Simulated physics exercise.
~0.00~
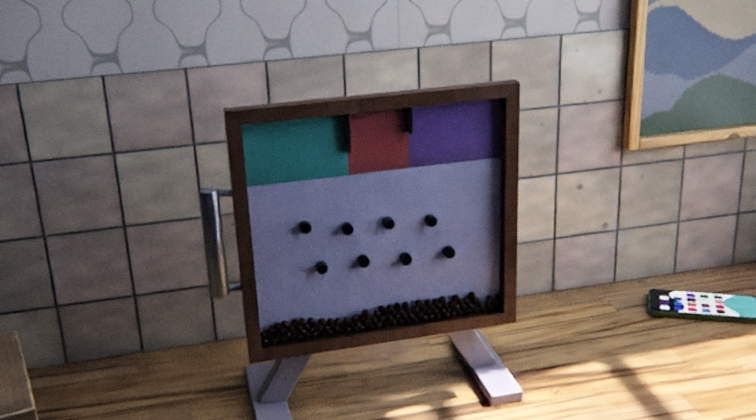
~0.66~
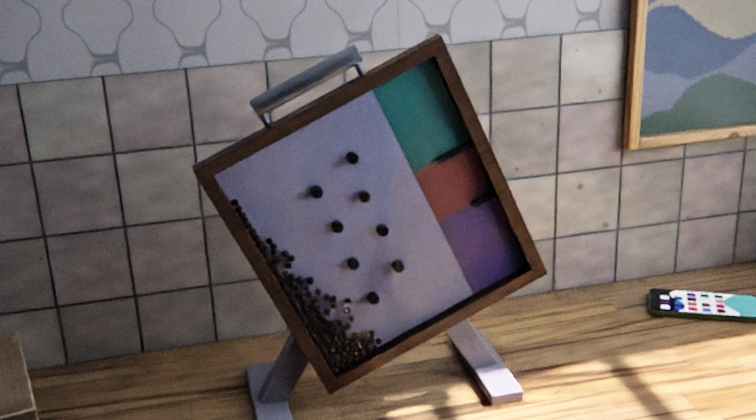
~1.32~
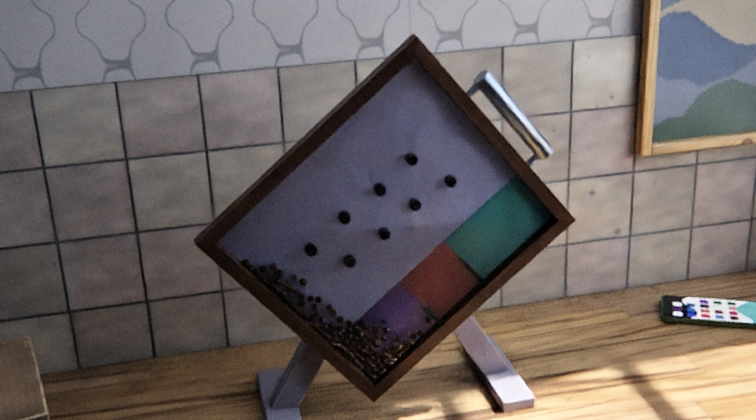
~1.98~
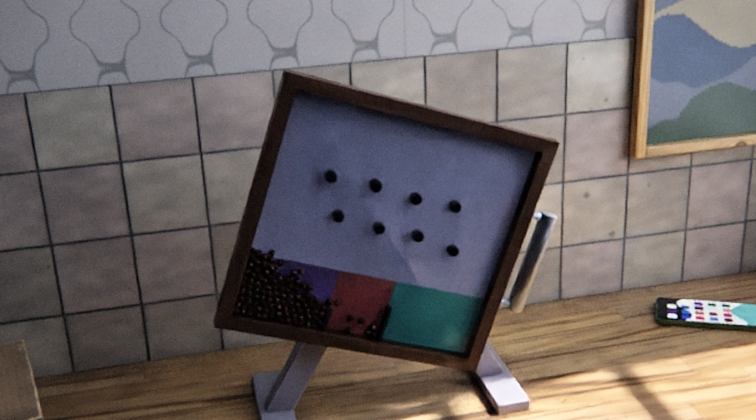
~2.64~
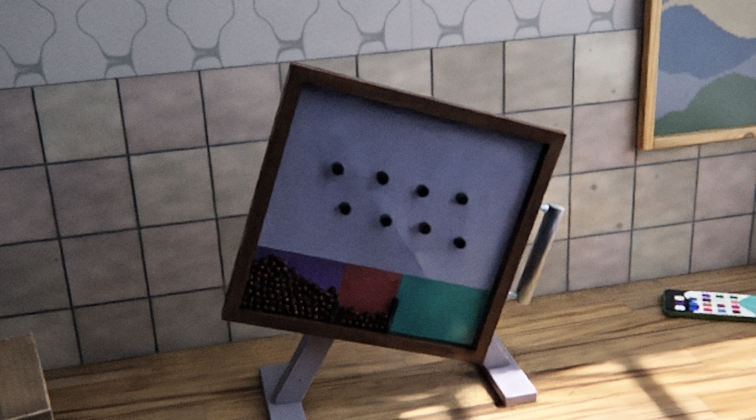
A wooden-framed square box with a pale lavender panel stands on a wooden counter before a tiled wall, seen from the front by a slightly swaying camera. Dark beads line its bottom beneath eight black pegs, while turquoise, red and purple pockets sit along the top, with a metal handle at the left. The box swings clockwise, and the beads slide into its lower left corner. As it turns further, the pockets come down and beads spill into the purple one. It stops tilted, almost upside down, with most beads heaped in purple at the left, some in red and turquoise empty.
